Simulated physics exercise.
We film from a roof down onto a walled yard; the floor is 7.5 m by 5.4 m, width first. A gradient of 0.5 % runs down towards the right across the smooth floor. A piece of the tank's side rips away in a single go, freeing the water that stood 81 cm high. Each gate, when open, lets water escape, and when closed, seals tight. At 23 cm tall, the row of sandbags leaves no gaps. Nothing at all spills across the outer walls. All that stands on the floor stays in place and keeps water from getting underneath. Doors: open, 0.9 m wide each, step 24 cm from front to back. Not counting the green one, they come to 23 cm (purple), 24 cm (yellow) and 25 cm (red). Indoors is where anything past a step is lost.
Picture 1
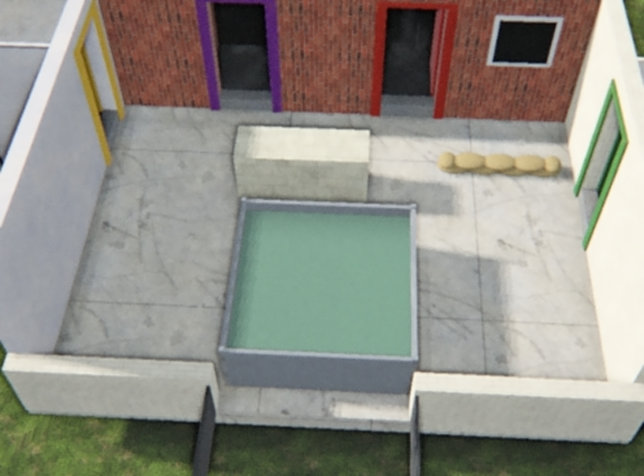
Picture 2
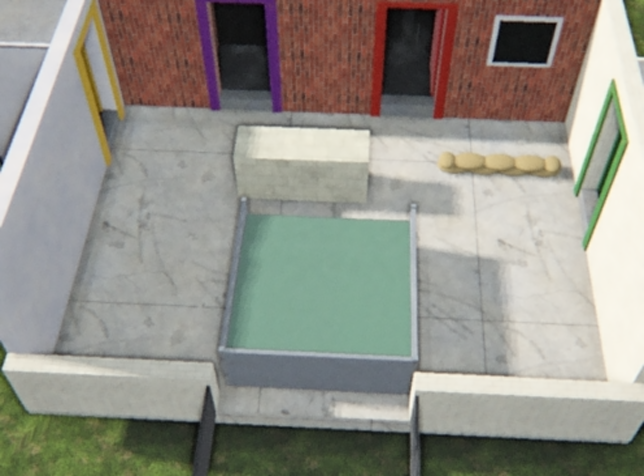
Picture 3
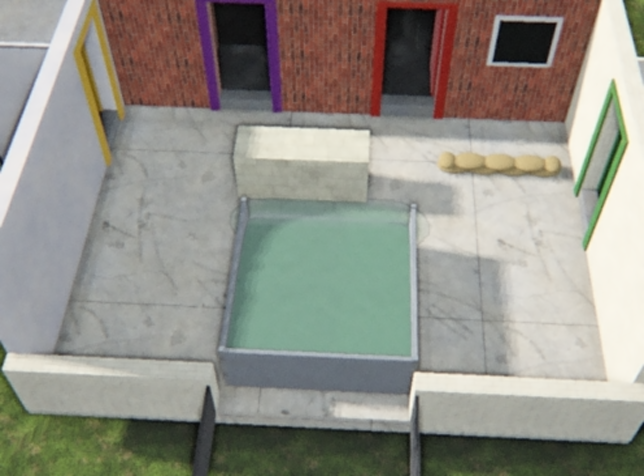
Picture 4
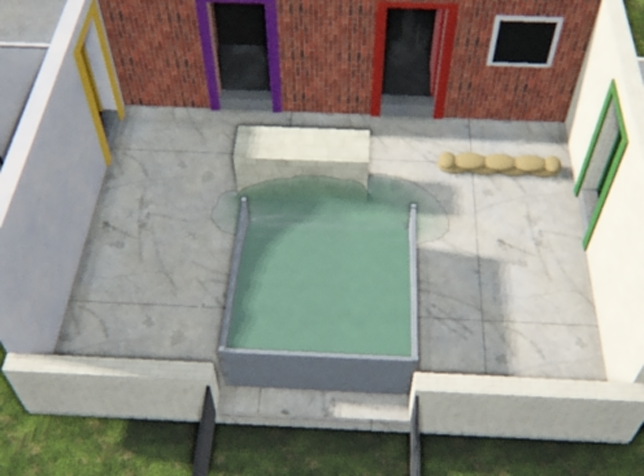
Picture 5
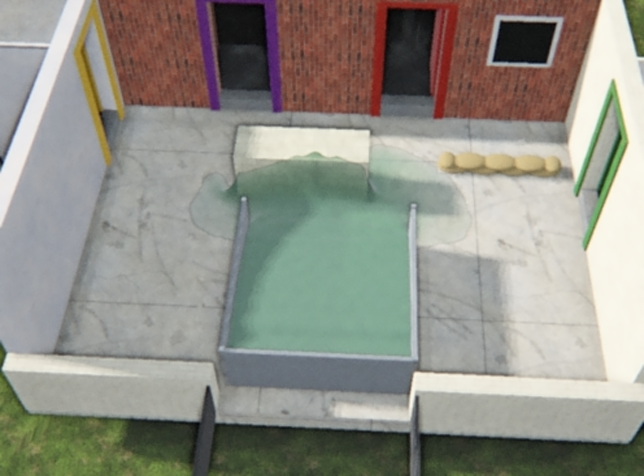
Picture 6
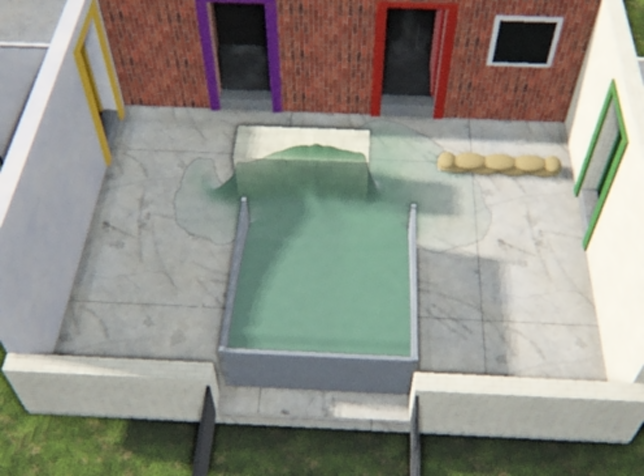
Walled yard with a tank of green water, its far side opening and water pouring out, striking a pale block and spreading around both sides.
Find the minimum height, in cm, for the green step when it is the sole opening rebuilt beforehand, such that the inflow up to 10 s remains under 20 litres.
The minimum height is about 30 cm.
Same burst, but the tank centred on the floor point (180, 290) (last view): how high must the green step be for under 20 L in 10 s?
A height near 12.0 cm.
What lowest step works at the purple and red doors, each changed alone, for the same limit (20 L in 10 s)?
You'd want some 16 cm at purple and some 28 cm at red.
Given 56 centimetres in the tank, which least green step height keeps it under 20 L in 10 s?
Roughly 21 cm high.
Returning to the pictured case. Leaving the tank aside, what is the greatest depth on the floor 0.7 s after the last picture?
60 cm.
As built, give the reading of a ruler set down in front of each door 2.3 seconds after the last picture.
In cm: Purple 7, yellow 20, red 22, green 28.
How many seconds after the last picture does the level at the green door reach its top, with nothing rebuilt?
1.8 s.
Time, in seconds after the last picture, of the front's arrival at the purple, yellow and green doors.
Door purple 1.2 s / door yellow 0.6 s / door green 1.1 s.
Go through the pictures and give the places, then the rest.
In the first picture, still water, 81 cm deep, in the tank at (324, 278); the green door at (598, 176) is dry.
In the second picture, water pours out on the far side and has run 0.4 m, to a hidden place; about 10 cm deep outside, 81 cm at the back.
In the third picture, the front is at (367, 203), 0.8 m from the gap on the far side; 2.0 m2 of floor is wet, 81 cm left at the back.
In the fourth picture, the gap is on the far side, the front 1.4 m out at (380, 178); the back of the tank holds 81 cm.
In the fifth picture, water pours out on the far side and has run 2.0 m, to (373, 150); about 11 cm deep outside, 74 cm at the back.
In the sixth picture, the front is at (377, 124), 2.6 m from the gap on the far side; 5.3 m2 of floor is wet, 68 cm left at the back; 1.5 m in a straight line remain to the green door at (598, 176).
Then, 0.7 s after the last picture water covers 40 % of the floor, deepest (60 cm) near (317, 209); it has not reached the green door.
Then, 2.3 s after the last picture water covers 70 % of the floor, deepest (40 cm) near (528, 128); 28 cm at the green door, 40 litres in over its 23 cm step.
Then, 9.3 s after the last picture water covers 95 % of the floor, deepest (20 cm) near (209, 381); 15 cm at the green door, 60 litres in over its 23 cm step.
At the green door as built, the water peaked near 31 cm, 1.7 s after the last picture.
Run again over the same 10 s with other heights there, 49 litres in over 24.5 cm, 11 litres over 33.5 cm. The limit of 20 litres is kept from about 30 cm up.
